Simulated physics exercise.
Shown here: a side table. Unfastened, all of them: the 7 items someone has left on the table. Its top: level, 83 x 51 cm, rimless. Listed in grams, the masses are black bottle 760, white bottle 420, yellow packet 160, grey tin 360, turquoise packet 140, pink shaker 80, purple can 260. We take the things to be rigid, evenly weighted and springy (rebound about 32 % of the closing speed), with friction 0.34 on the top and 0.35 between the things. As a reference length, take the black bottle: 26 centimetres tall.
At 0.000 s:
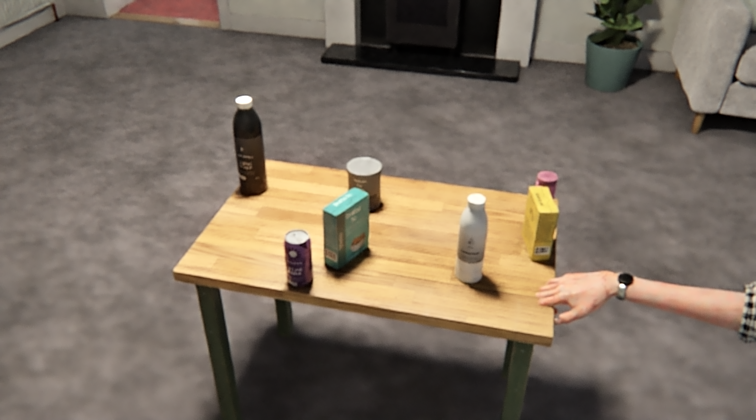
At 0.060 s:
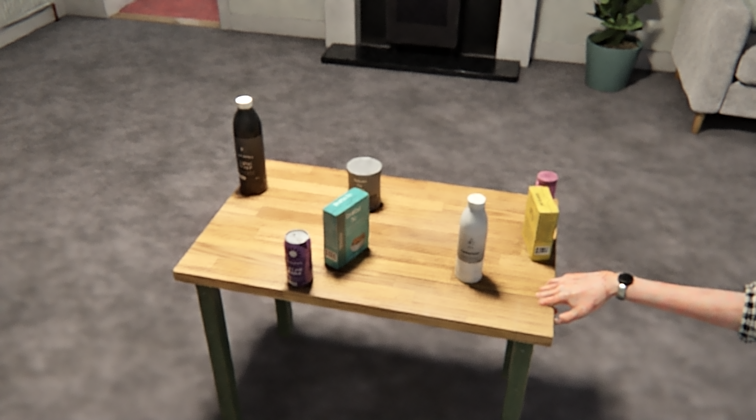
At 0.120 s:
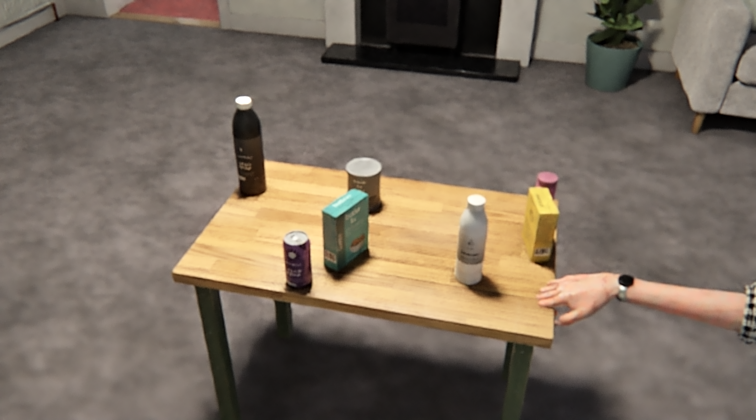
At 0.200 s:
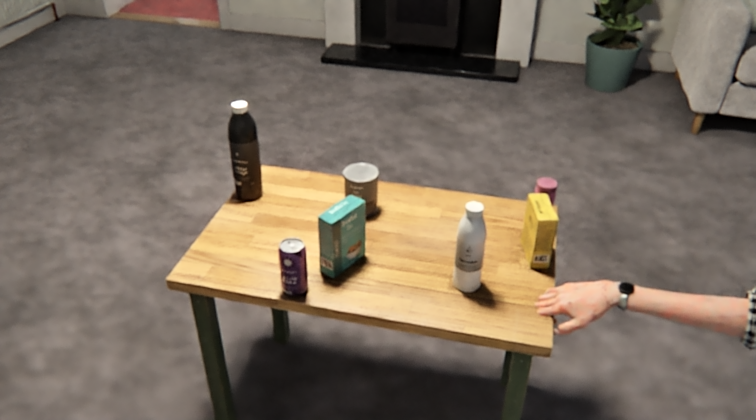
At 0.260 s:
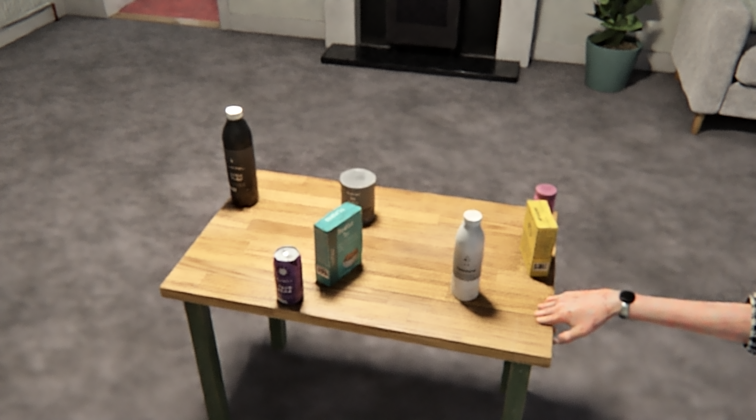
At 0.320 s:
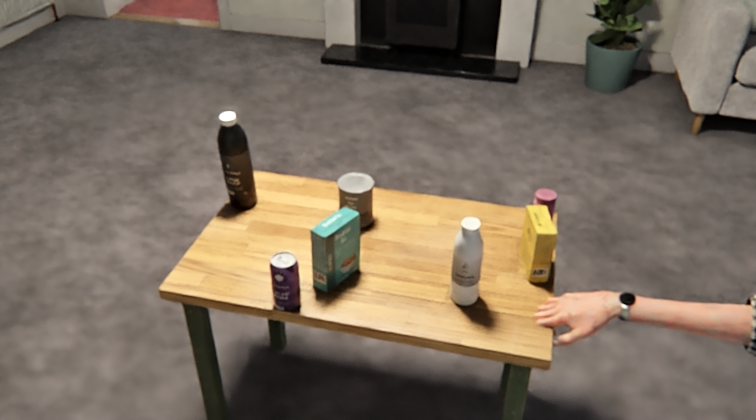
A wooden side table holding bottles, packets, a tin and cans shifted slightly toward the viewer, carrying everything along, while a hand with a wristwatch stayed at its right edge.
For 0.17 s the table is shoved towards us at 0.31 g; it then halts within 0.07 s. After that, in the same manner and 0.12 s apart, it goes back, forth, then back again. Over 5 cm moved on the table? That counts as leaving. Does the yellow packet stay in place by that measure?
Within the limit.
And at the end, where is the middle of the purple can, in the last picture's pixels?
Around (299, 258).
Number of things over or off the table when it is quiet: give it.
I get 2.
Around 0.52 s, table shifted 5 cm; yellow packet shifted 2 cm near (537, 242); black bottle at 30° to upright; white bottle at 26° to upright.
Around 0.72 s, black bottle on its side; white bottle on its side; purple can at 6° to upright.
Around 1.02 s, table shifted 6 cm; black bottle on its side; white bottle on its side.
Around 1.42 s, black bottle on its side; white bottle on its side.
Finally (2.0 s), on their side or leaning hard on the table, black bottle and white bottle; the other 5 still in place (within 5 cm). Final places as that camera would see them, yellow packet near (539, 224).
